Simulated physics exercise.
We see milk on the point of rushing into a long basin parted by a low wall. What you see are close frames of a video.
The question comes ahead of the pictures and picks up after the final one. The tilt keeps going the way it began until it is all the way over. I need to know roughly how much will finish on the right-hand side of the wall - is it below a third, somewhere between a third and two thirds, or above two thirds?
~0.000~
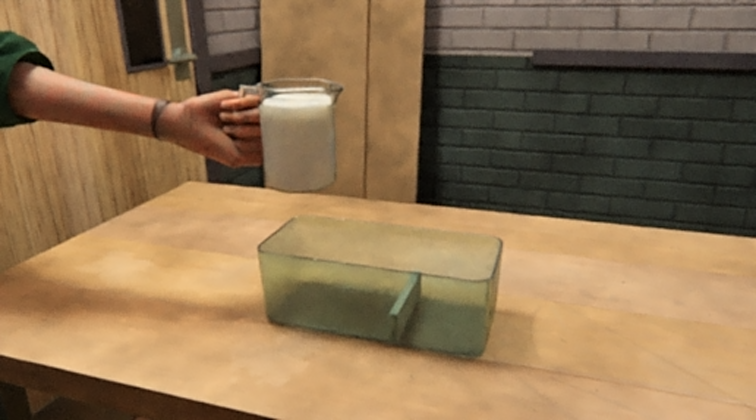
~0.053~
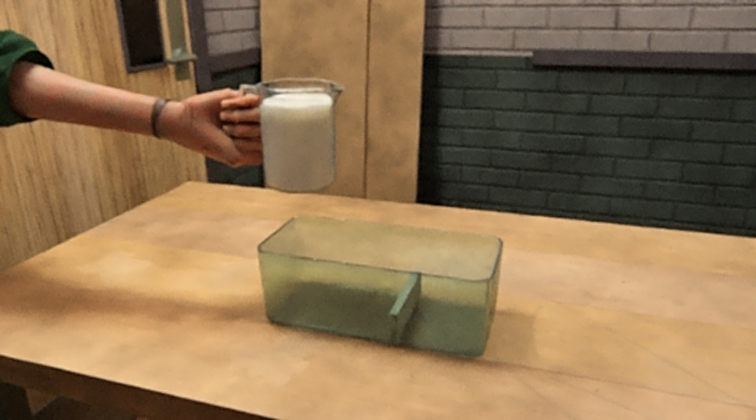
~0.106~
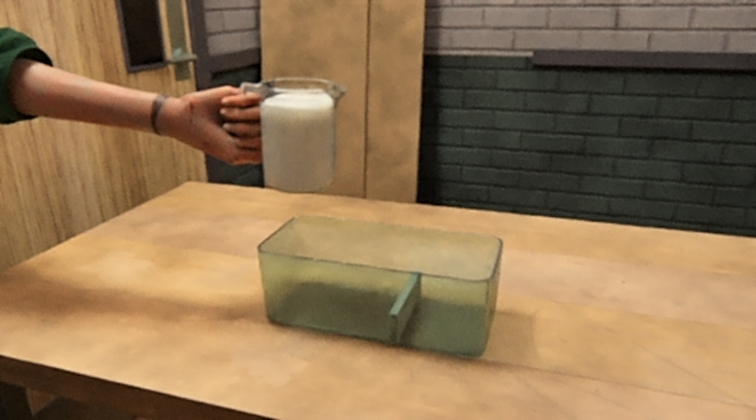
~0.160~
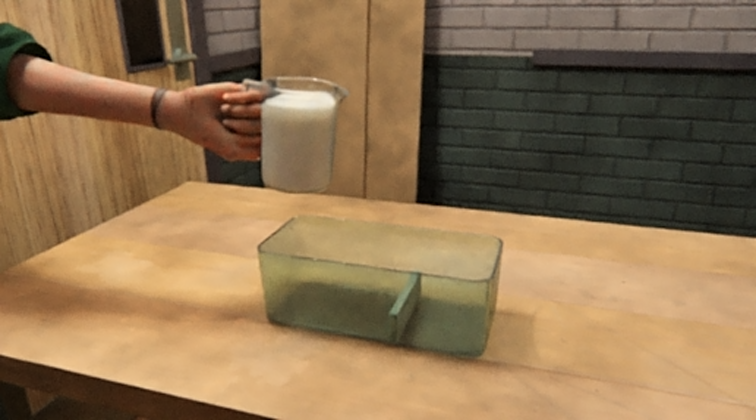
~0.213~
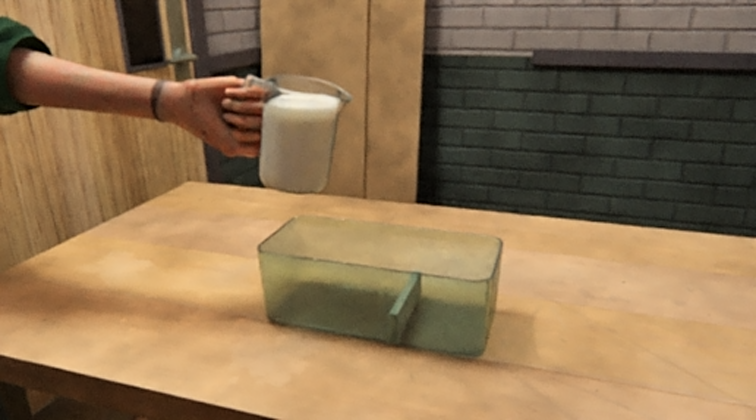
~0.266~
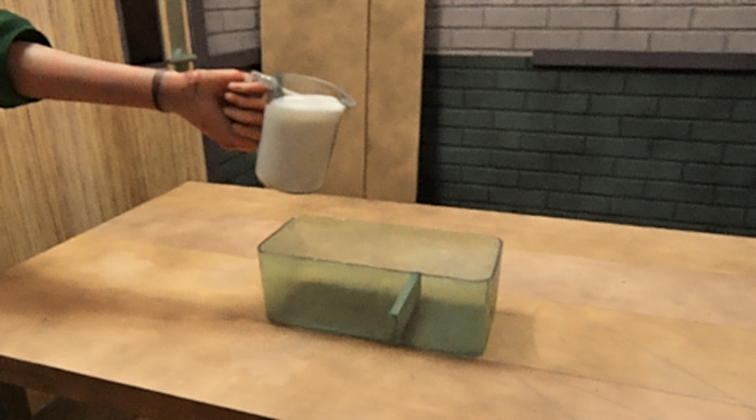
Expect between a third and two thirds of it there.
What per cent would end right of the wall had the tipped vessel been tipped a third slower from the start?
It comes to 55 per cent or so.
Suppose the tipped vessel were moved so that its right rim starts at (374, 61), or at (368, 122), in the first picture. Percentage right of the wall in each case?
First about 85, then 75 per cent.
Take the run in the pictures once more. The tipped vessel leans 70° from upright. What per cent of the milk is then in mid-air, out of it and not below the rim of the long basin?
15 %.
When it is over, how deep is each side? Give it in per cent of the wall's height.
Left: About 40; right: About 60.
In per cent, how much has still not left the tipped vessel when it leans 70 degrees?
Amount still in: Approx. 80 %.
Then, 0.64 s in, the tilt is 70° and 82 per cent is still to pour, 0 is left of the wall and 3 right of it.
Then, 0.92 s in, the tilt is 98° and 36 per cent is still to pour, 13 is left of the wall and 31 right of it.
Then, 1.21 s in, the tilt is 101° and 7 per cent is still to pour, 40 is left of the wall and 48 right of it.
Then, 1.53 s in, the tilt is 101° and 1 per cent is still to pour, 50 is left of the wall and 48 right of it.
Finally, 51 per cent lies left of the wall, 48 right of it and 1 outside.
